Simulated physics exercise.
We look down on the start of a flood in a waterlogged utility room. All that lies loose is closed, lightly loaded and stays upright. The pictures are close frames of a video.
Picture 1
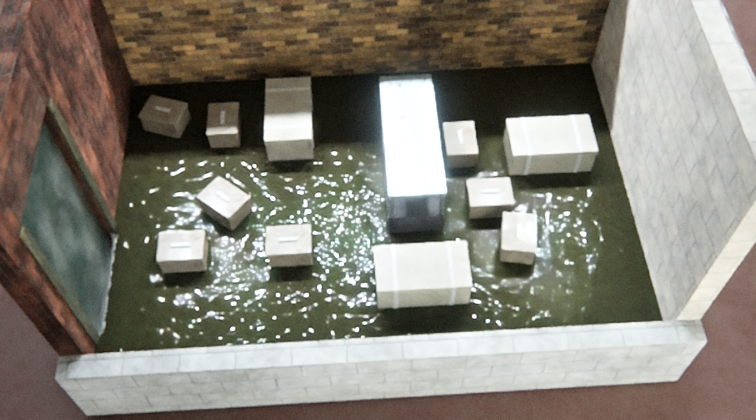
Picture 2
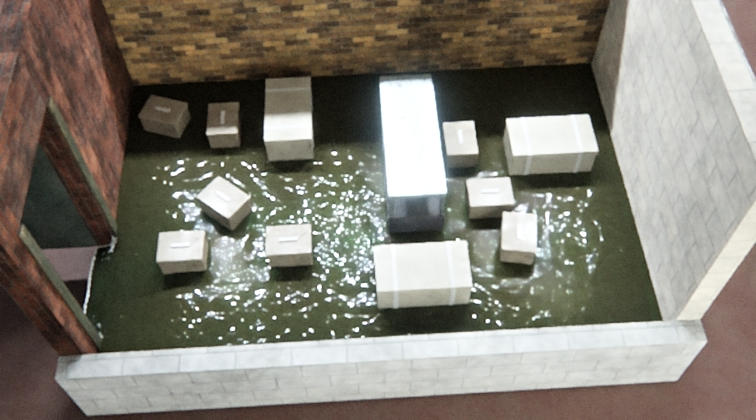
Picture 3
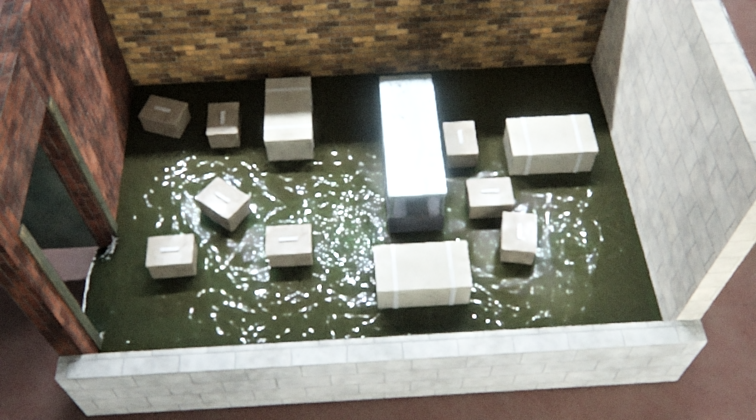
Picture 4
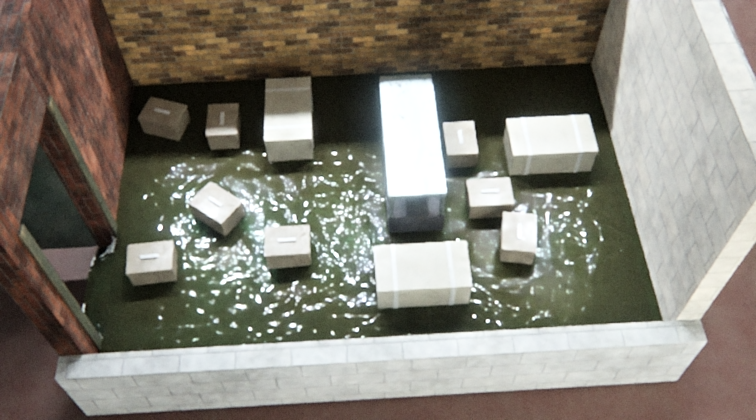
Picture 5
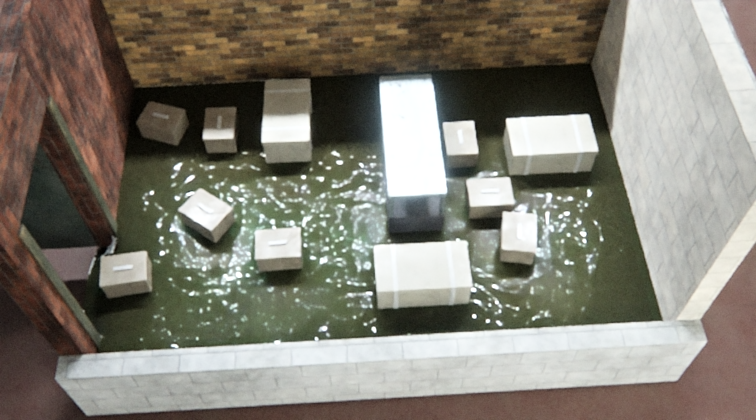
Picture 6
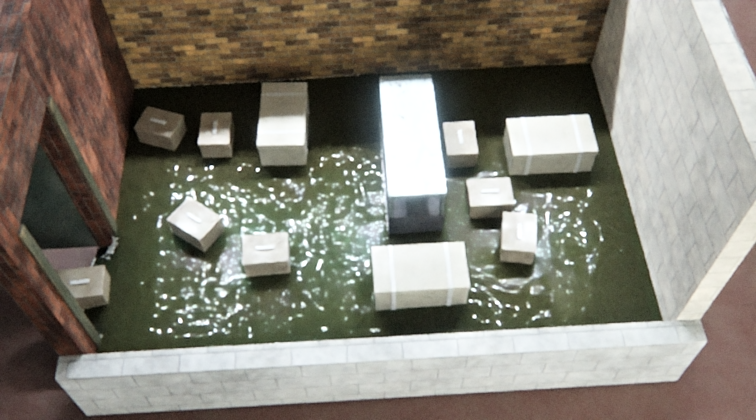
A pale box drifts left across dark water to the open doorway, and others shift after it.
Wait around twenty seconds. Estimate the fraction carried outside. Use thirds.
Share: At least two thirds.
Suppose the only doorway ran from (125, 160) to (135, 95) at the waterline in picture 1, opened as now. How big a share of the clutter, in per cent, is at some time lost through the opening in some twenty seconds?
Some 60 per cent.
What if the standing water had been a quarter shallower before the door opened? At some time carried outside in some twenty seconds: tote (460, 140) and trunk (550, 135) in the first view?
As listed: No, kept in.
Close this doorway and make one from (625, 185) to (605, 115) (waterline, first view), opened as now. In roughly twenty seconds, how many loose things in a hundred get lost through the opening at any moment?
Roughly 50 per cent.
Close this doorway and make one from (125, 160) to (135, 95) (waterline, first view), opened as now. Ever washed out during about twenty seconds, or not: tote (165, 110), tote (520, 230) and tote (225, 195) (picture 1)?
One after the other: Gone, no, gone.
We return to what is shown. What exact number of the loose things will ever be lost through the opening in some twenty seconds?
That makes 8.
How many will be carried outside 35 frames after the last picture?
It comes to 7.
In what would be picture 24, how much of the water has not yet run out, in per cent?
About 66 per cent.
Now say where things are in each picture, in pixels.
The first picture shows a tote at (181, 245) floats; a tote at (223, 197), afloat; 0 of 11 have shifted.
The second picture shows a tote at (181, 246), afloat; a tote at (223, 197) floats; 0 of 11 have shifted.
The third picture shows a tote at (170, 250) floats, close to its start; a tote at (223, 198), afloat; 1 of 11 have shifted.
The fourth picture shows a tote at (150, 257), afloat, close to its start; a tote at (216, 202) floats, close to its start; 2 of 11 have shifted.
The fifth picture shows a tote at (123, 268), afloat, a stride from its start; a tote at (205, 209) floats, close to its start; 5 of 11 have shifted.
The sixth picture shows a tote at (80, 282) floats, a stride from its start; a tote at (194, 218) floats, a stride from its start; 6 of 11 have shifted.
A moment on, 1 of 11 are out; 10 afloat.
Next, 3 of 11 are out; 8 afloat.
Later, 7 of 11 are out; 4 afloat.
In the end, 8 of 11 are out; 3 afloat.
